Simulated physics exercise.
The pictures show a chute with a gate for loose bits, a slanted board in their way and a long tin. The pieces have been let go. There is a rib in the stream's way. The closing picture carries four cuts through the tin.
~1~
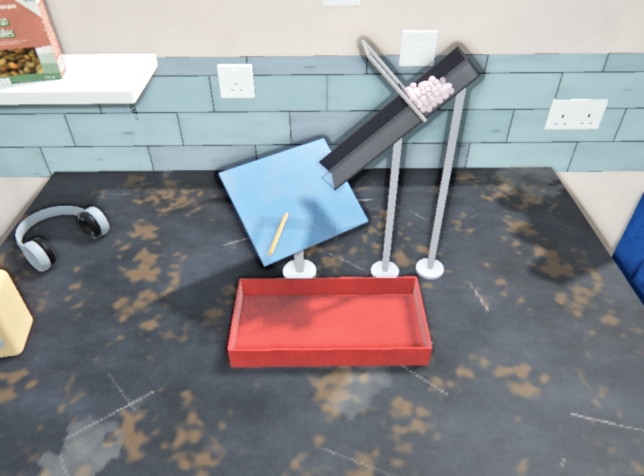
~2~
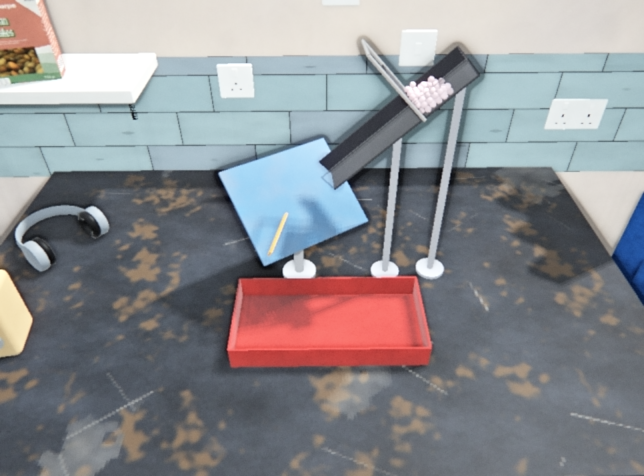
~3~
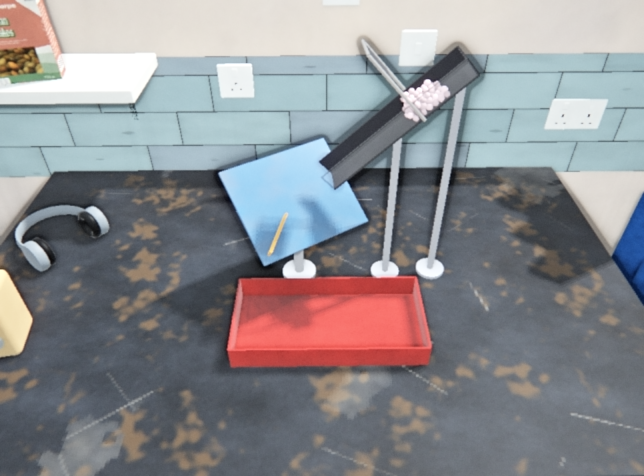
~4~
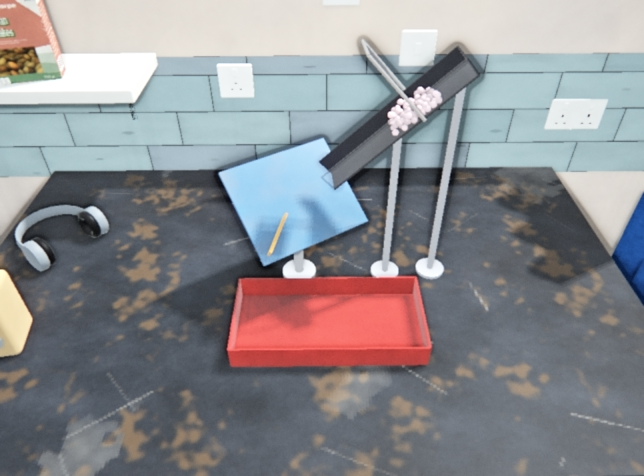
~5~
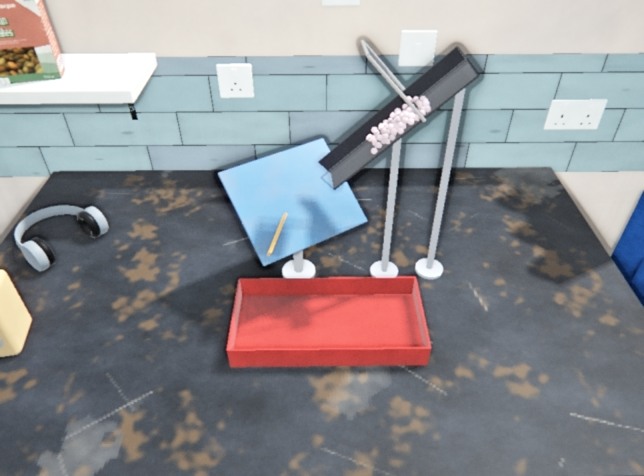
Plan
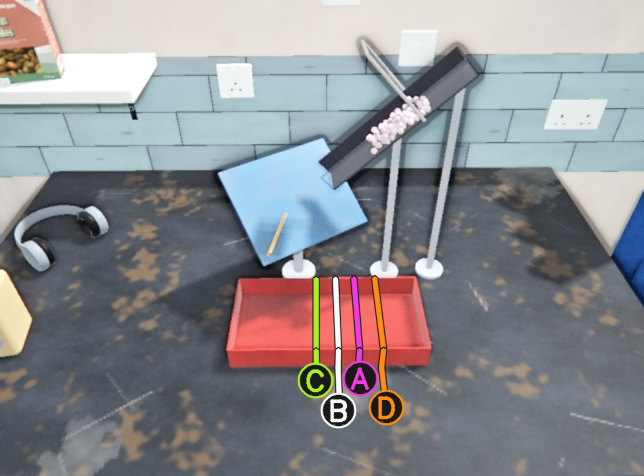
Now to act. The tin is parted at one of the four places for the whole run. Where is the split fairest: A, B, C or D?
Line C does it best.
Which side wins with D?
More lands on the left.
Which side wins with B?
More lands on the left.
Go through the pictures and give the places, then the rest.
The first frame shows load behind the gate at (427, 91), sugar pearls; lip of the chute at (333, 182), sloping fairly steeply.
The second frame shows middle of the board at (296, 198), tilted fairly steeply; middle of its low edge at (319, 242); of its high edge at (274, 155).
The third frame shows front corners of the tin at (228, 350) and (431, 348), empty; front of the load at (408, 115).
The fourth frame shows middle of the load at (413, 108); its front at (393, 128), about a quarter of the way to the lip; rib from (287, 213) to (271, 252).
The fifth frame shows middle of the load at (397, 119); its front at (374, 151), about half of the way to the lip.
On the marked copy, line A crosses the front rim at (359, 349); line B crosses the front rim at (338, 349); line C crosses the front rim at (316, 349); line D crosses the front rim at (383, 348).
With A, of what is caught, most on the left of the divider, a small part on the right.
With B, of what is caught, most on the left of the divider, a small part on the right.
With C, of what is caught, about two thirds on the left of the divider, about a third on the right.
With D, of what is caught, nearly all on the left of the divider, a stray few on the right.
